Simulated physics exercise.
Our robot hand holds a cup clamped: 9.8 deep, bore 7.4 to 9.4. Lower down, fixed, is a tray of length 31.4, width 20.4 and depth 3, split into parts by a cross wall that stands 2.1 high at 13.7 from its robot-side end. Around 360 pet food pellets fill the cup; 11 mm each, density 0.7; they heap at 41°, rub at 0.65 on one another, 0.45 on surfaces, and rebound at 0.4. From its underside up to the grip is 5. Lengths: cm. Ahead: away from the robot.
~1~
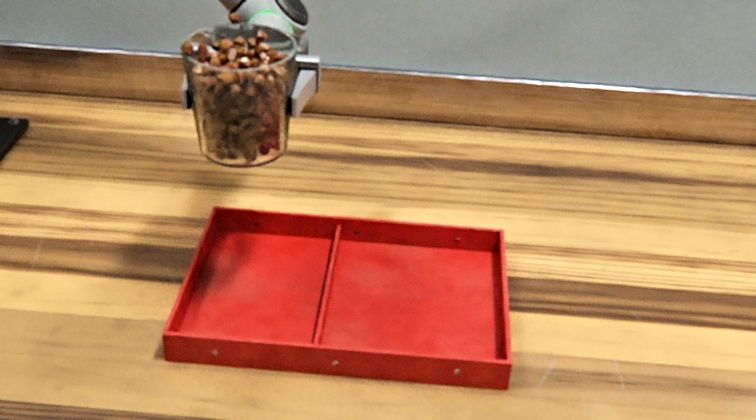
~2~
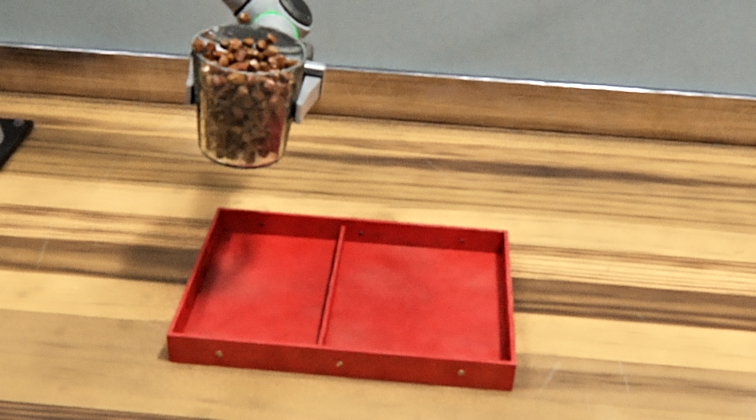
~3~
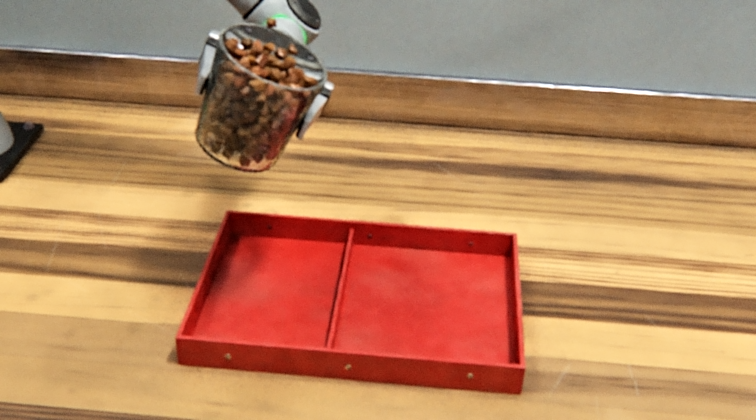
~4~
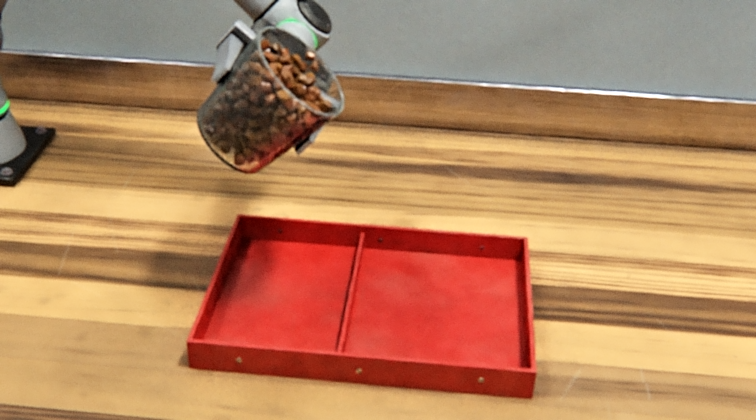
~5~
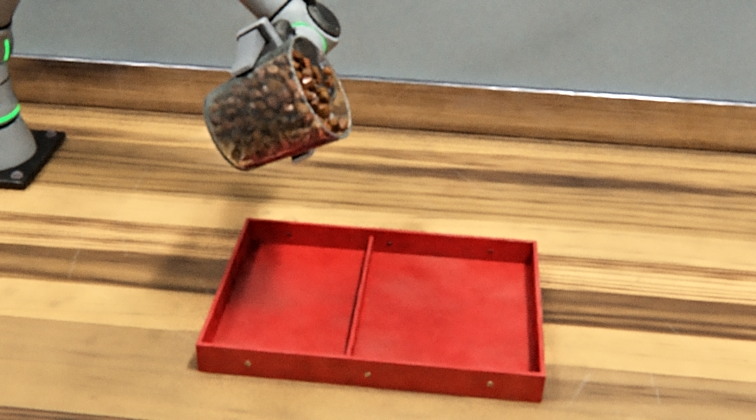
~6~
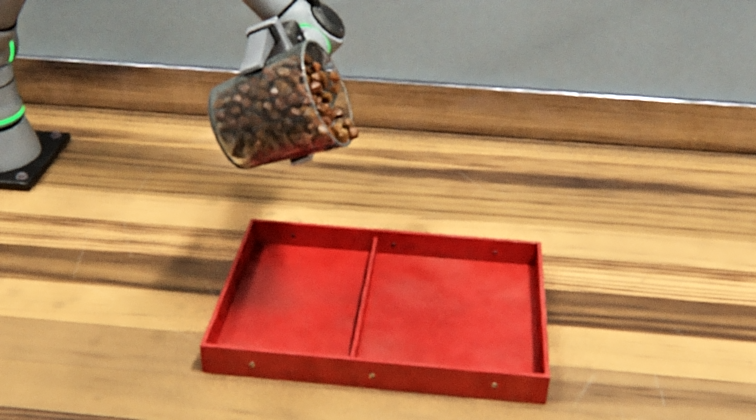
A robot hand steadily tilts a clear cup of brown pellets rightward above a divided red tray.
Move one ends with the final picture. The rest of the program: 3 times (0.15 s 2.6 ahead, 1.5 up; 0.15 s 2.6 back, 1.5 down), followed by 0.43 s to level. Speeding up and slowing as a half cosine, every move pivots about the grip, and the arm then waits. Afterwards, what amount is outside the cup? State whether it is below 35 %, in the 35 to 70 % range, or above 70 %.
It is below 35 %.
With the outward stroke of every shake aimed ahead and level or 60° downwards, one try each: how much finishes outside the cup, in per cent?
Result: Approx. 15 % and 5 %, one try each.
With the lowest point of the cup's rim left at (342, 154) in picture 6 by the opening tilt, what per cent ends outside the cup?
Result: Approximately 55 %.
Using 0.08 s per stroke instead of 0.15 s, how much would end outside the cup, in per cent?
Then about 70 per cent.
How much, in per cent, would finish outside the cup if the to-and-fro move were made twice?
That share would be near 20 percent.
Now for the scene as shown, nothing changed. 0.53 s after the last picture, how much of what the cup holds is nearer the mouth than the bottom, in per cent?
Around 50 in a hundred.
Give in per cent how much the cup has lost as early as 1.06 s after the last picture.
Near 20 per cent.
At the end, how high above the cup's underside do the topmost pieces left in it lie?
10.0 cm.
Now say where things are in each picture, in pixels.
Cup middle at (242, 99), level; upper third of the load around (242, 69), from x 185 to 285, top at y 20; 364 in the cup, in the first picture.
Cup middle at (246, 100), tilted 6° forward; upper third of the load around (247, 71), from x 200 to 295, top at y 20, in the second picture.
Cup middle at (254, 103), tilted 22° forward; upper third of the load around (256, 75), from x 205 to 310, top at y 25, in the third picture.
Cup middle at (265, 107), tilted 43° forward; upper third of the load around (268, 80), from x 210 to 325, top at y 45, in the fourth picture.
Cup middle at (274, 110), tilted 59° forward; upper third of the load around (281, 86), from x 215 to 340, top at y 55, in the fifth picture.
Cup middle at (278, 111), tilted 65° forward; upper third of the load around (284, 87), from x 220 to 355, top at y 60; 364 in the cup, in the sixth picture.
Then, 0.53 s later, tilted 65° forward, highest piece 26 above the table; 317 in the cup, 31 in the far-side part, 3 in the robot-side part, 13 in flight or on a rim.
Then, 1.06 s later, tilted 44° forward, highest piece 25 above the table; 283 in the cup, 71 in the far-side part, 9 in the robot-side part, 1 in flight or on a rim.
Then, 1.53 s later, level, highest piece 28 above the table; 283 in the cup, 71 in the far-side part, 10 in the robot-side part.
Then, 2.58 s later, level, highest piece 28 above the table; 283 in the cup, 71 in the far-side part, 10 in the robot-side part.
At rest, 283 in the cup, 71 in the far-side part, 10 in the robot-side part. That is 22 % outside the cup.
